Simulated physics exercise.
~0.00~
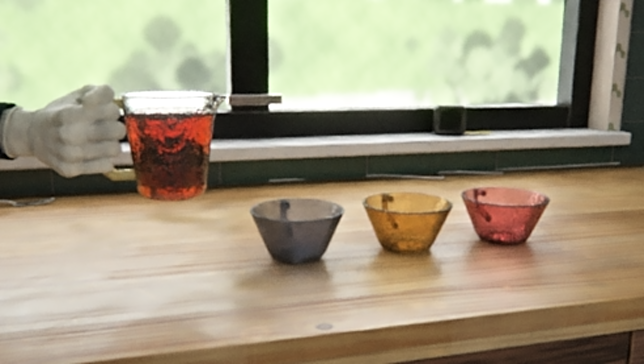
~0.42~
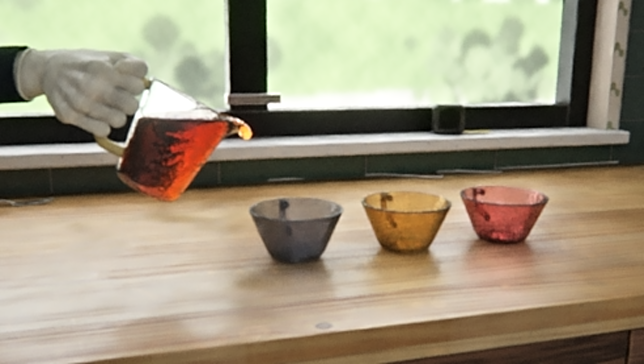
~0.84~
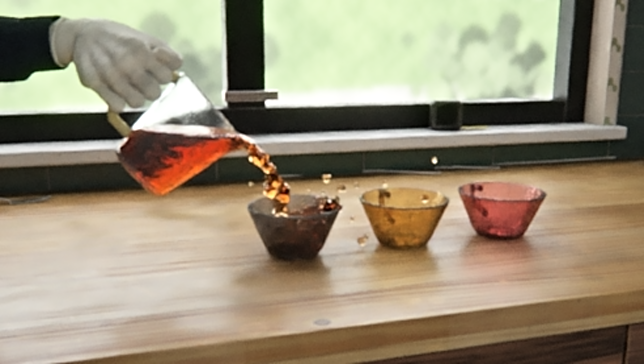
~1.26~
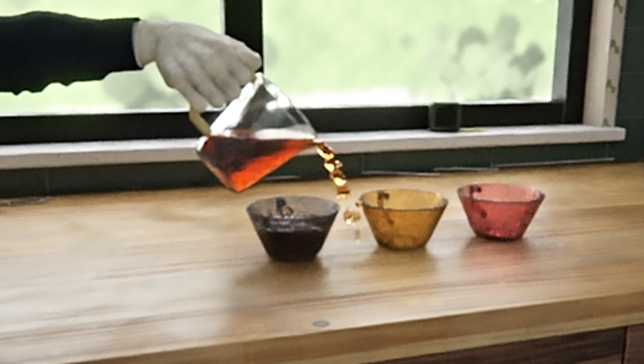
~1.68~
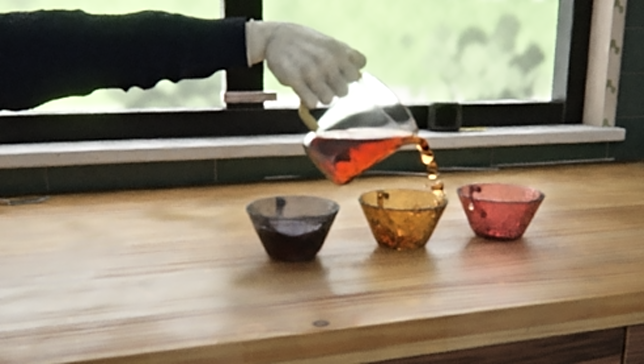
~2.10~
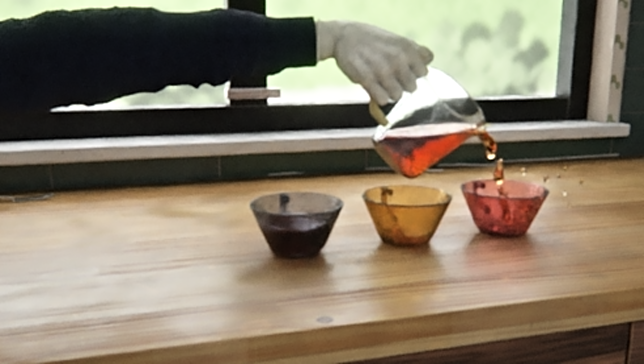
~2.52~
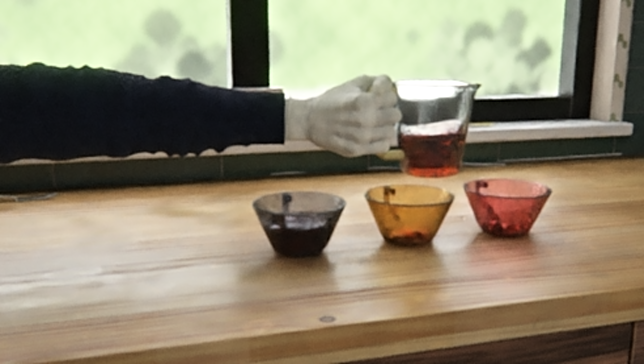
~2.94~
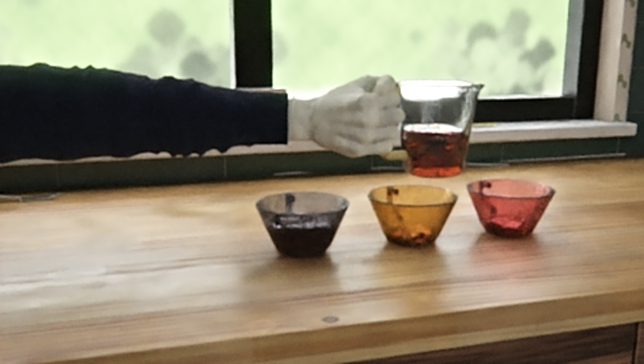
A glass measuring jug of reddish-brown tea, held by a white-gloved hand, hovers to the left of three empty teacups on a wooden worktop by a window. The hand tips the jug until tea streams from its spout into the dark grey cup, with some drops splashing around it. Still tilted, the jug travels right, and the stream passes on to the amber cup and then to the red one, where more drops scatter. The hand then turns the jug level again. It ends upright behind the cups, still holding some tea, with the grey cup looking fullest and the other two holding only a little.
